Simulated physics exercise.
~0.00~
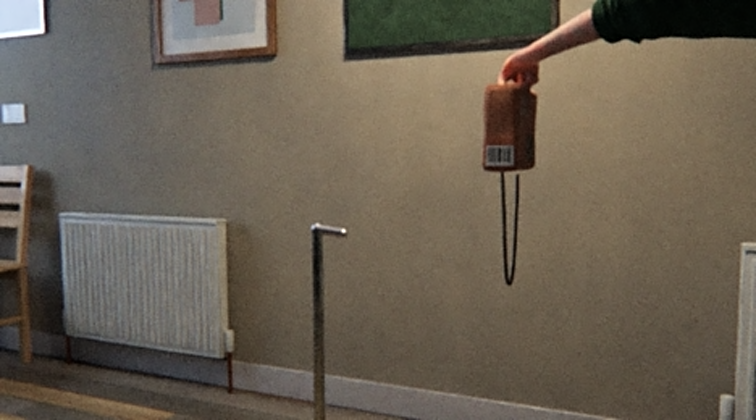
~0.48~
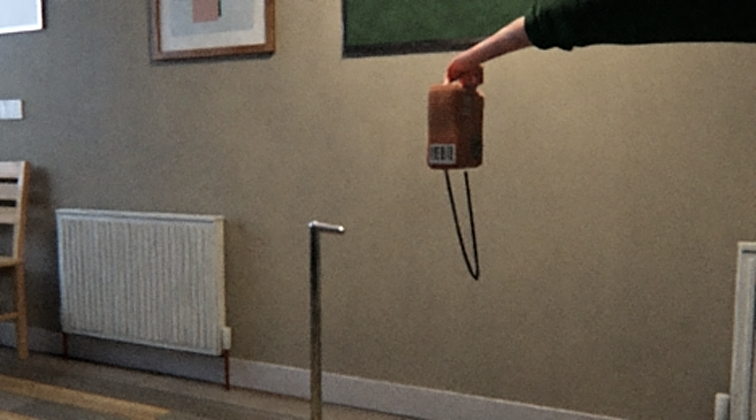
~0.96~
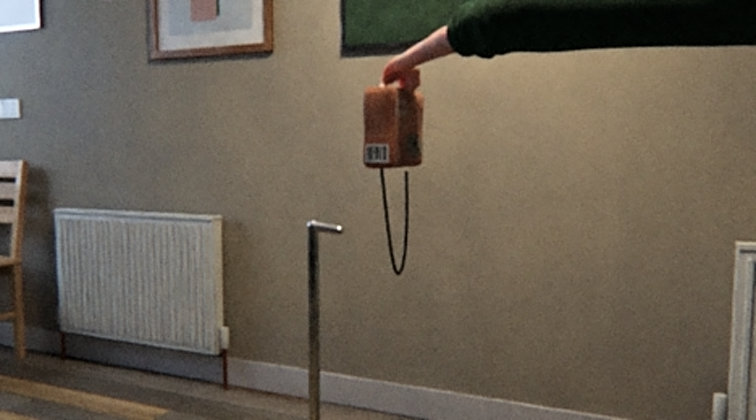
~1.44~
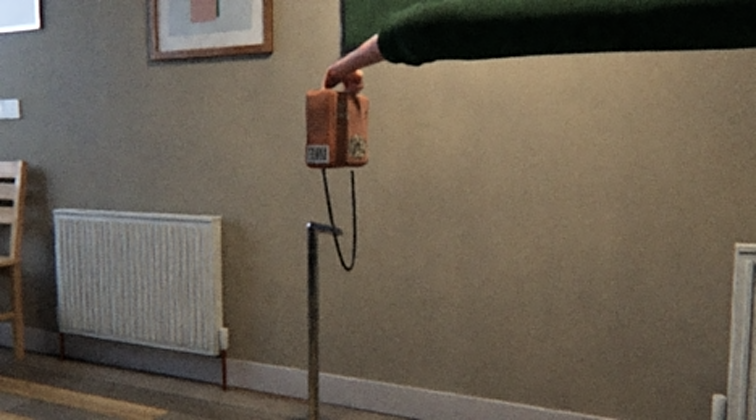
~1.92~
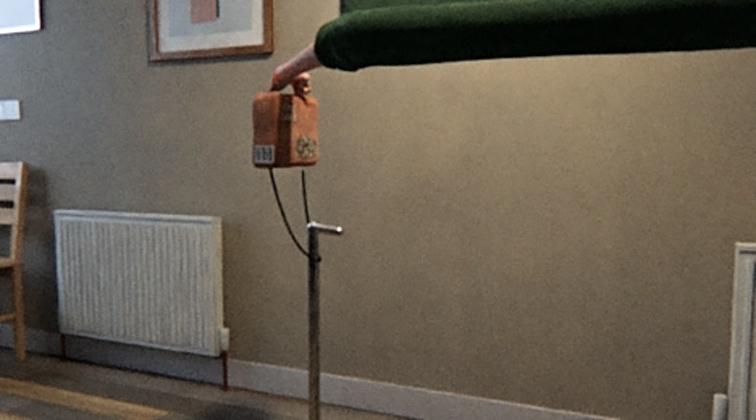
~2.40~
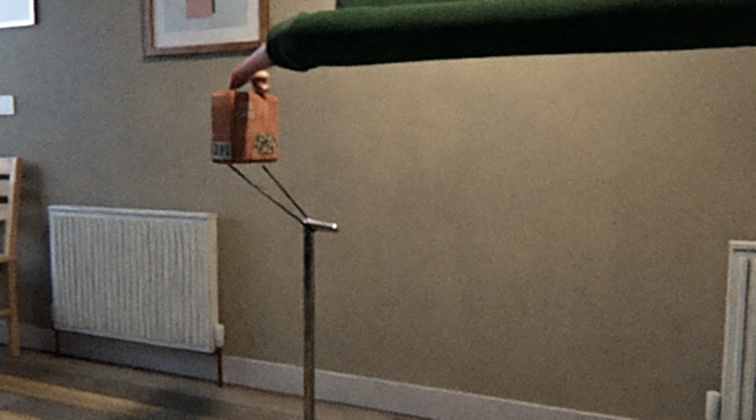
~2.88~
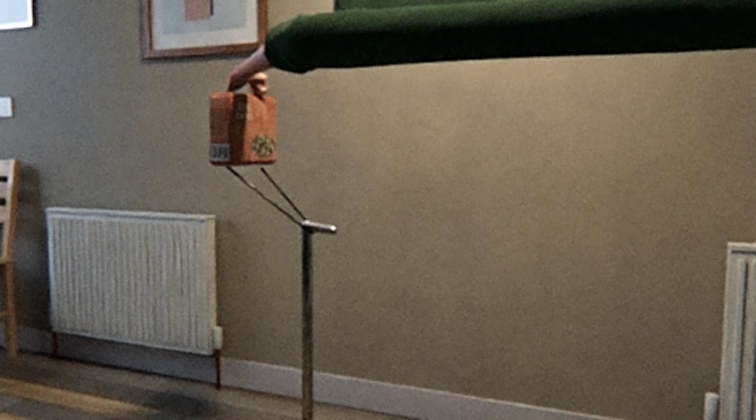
In a room with a radiator and framed art on the wall, a green-sleeved arm carried an orange bag left past a metal post, its dark loop dangling, until the loop snagged on the hooked top and pulled tight, stopping the hand.
